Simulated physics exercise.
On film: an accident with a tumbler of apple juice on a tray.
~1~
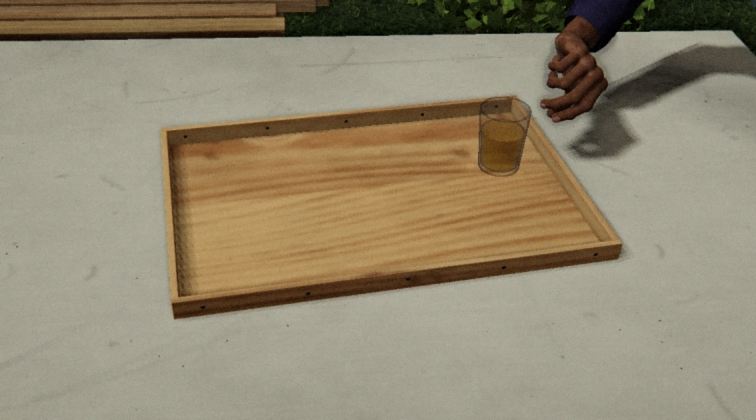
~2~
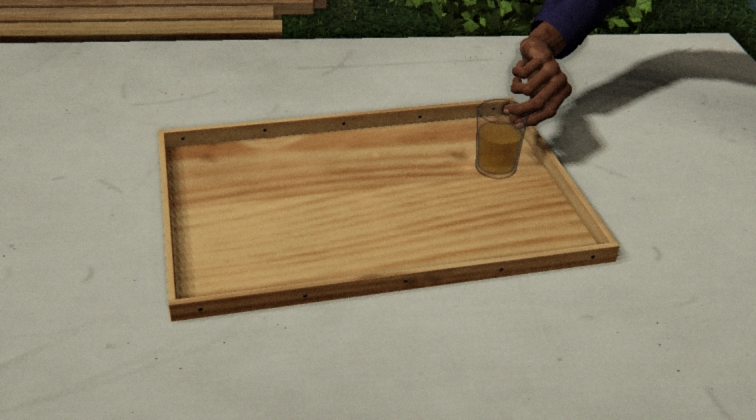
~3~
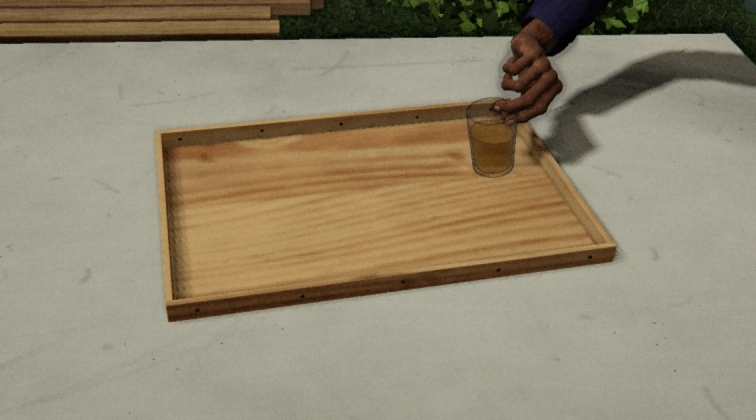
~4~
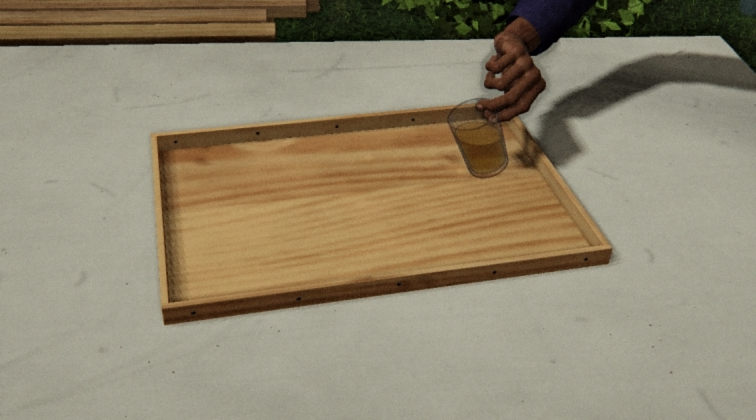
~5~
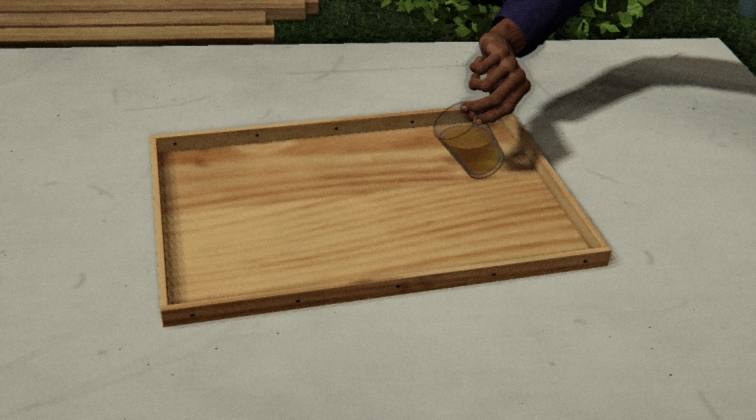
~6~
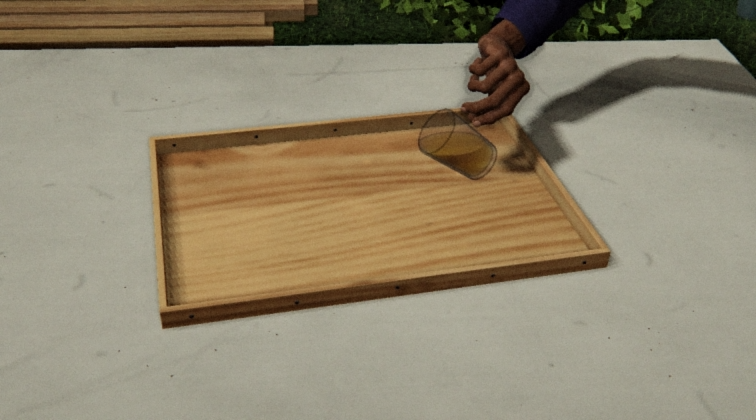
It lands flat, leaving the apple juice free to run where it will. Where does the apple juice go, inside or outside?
The tray keeps it.
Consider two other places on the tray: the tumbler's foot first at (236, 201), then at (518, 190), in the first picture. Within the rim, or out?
In the first try it gets out on to the top; in the second it stays in the tray.
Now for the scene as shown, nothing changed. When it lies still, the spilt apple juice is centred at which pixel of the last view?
Close to (254, 208).
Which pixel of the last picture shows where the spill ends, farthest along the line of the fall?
The wet patch ends near (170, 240).
Next, the tumbler lies in the tray; the puddle covers about as much as a plate; the top is dry.
After that, the puddle covers about as much as a tray; the top is dry.
Finally, the puddle covers about as much as a tray; the top is dry.
